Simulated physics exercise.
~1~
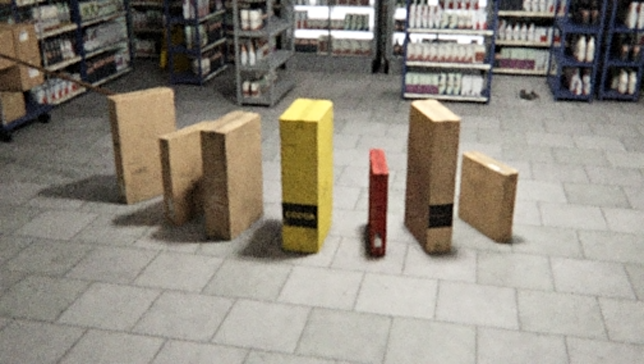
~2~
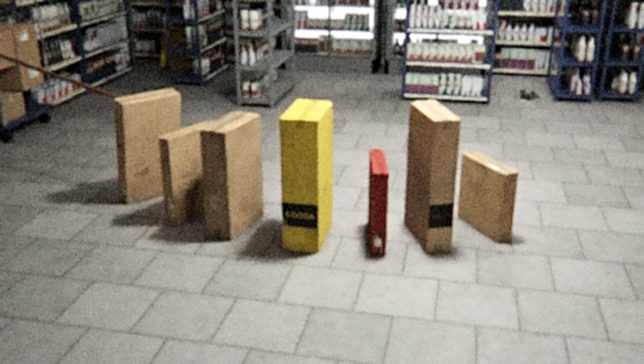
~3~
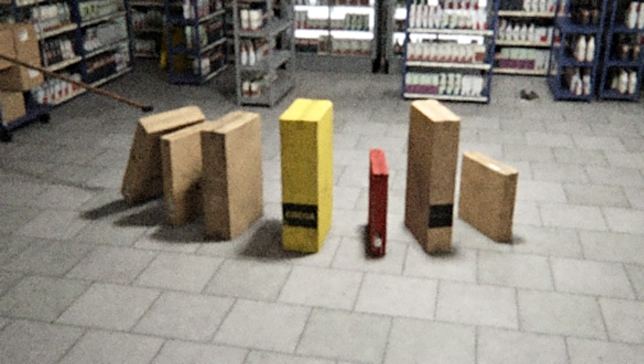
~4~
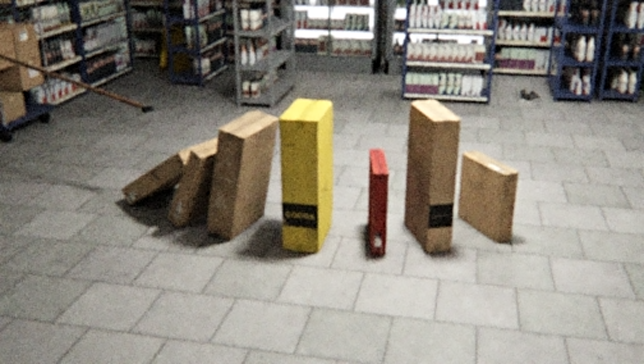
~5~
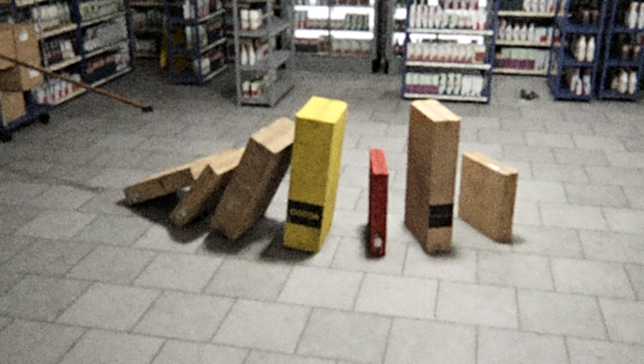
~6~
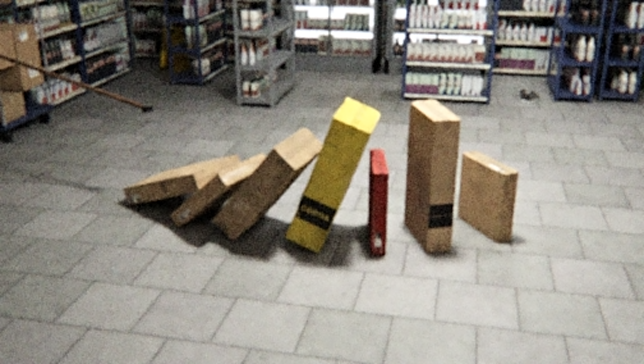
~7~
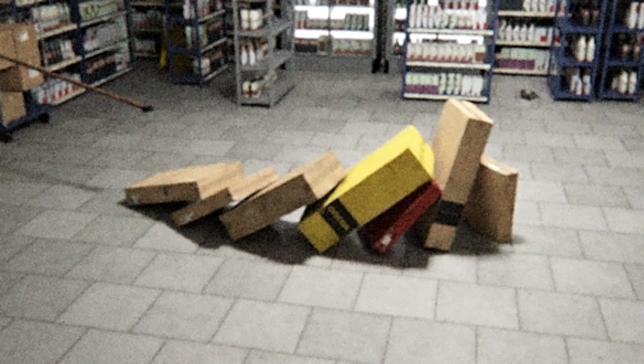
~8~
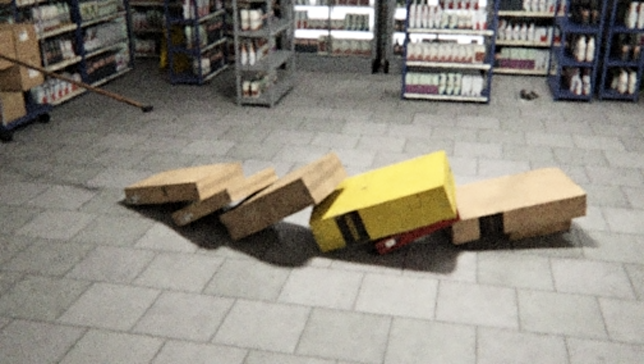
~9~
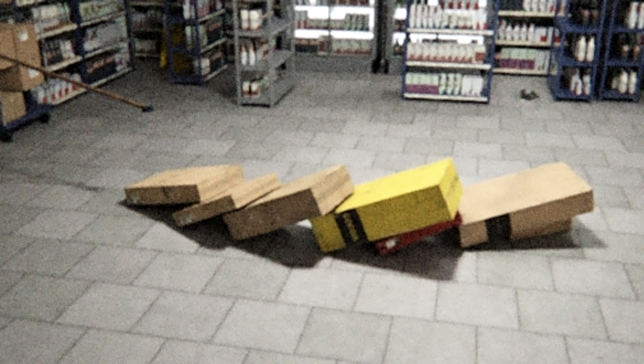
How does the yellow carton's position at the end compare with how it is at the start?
At the start the yellow carton stands upright on its end, but by the end it has toppled to the right and is on its side.
